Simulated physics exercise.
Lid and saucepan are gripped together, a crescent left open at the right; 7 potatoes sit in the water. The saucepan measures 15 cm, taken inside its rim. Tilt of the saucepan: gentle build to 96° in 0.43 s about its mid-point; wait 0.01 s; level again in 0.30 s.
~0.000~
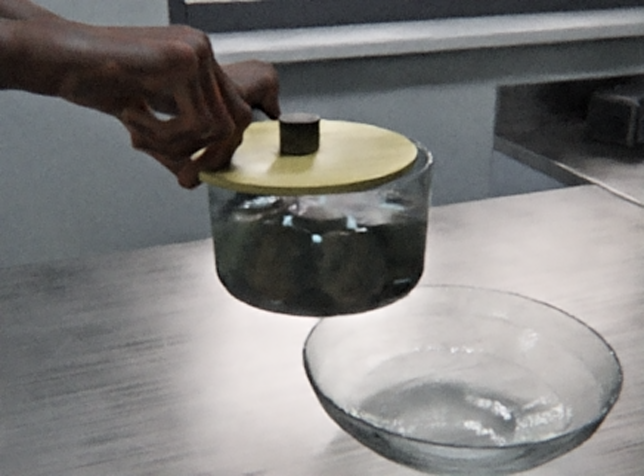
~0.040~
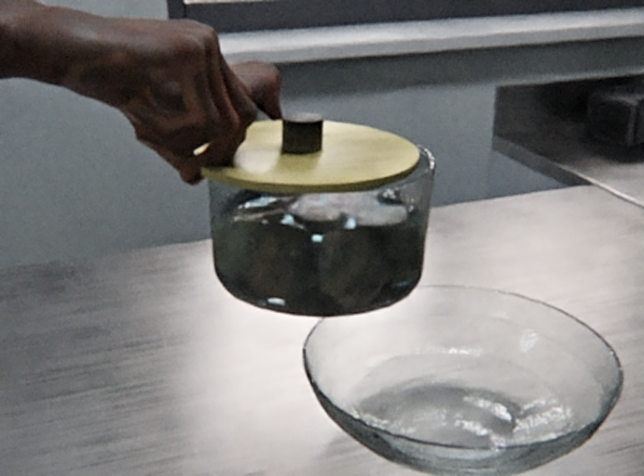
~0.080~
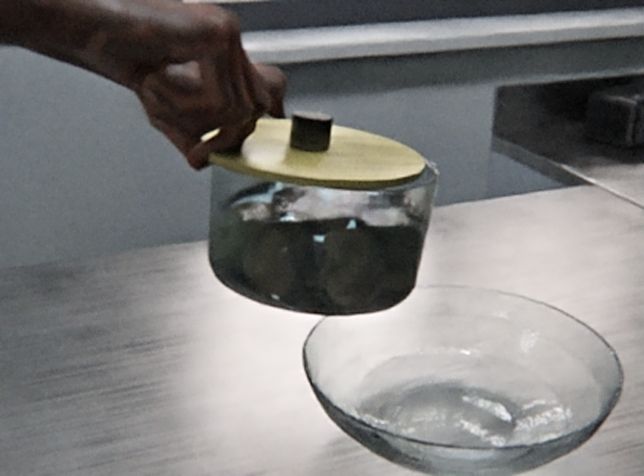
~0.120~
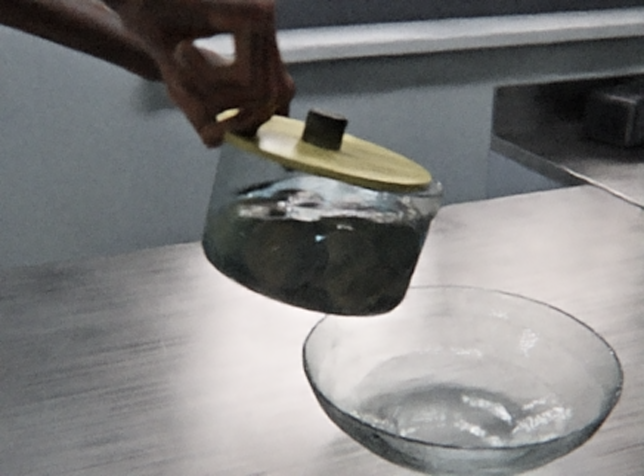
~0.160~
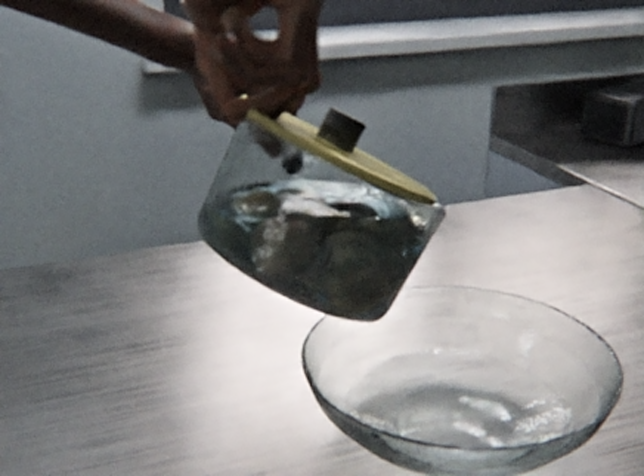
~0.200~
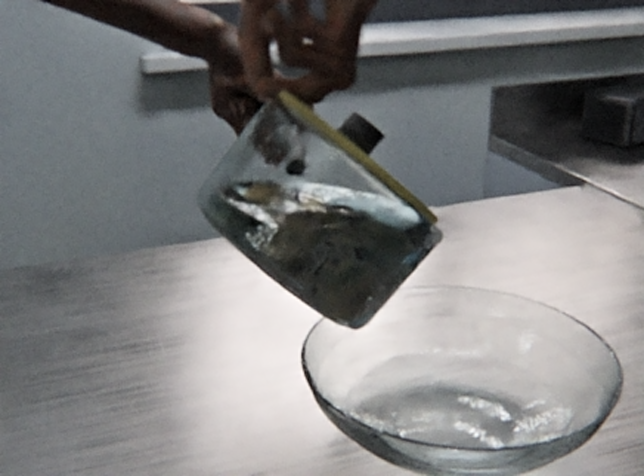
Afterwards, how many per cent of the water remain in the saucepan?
About 52 per cent.
Then, 0.34 s in, the tilt is 85° and 83 per cent of the water is still in the saucepan.
Then, 0.43 s in, the tilt is 96° and 68 per cent of the water is still in the saucepan.
Then, 0.54 s in, the tilt is 73° and 57 per cent of the water is still in the saucepan.
Then, 0.65 s in, the tilt is 20° and 52 per cent of the water is still in the saucepan.
Finally, 52 per cent of the water is still in the saucepan.
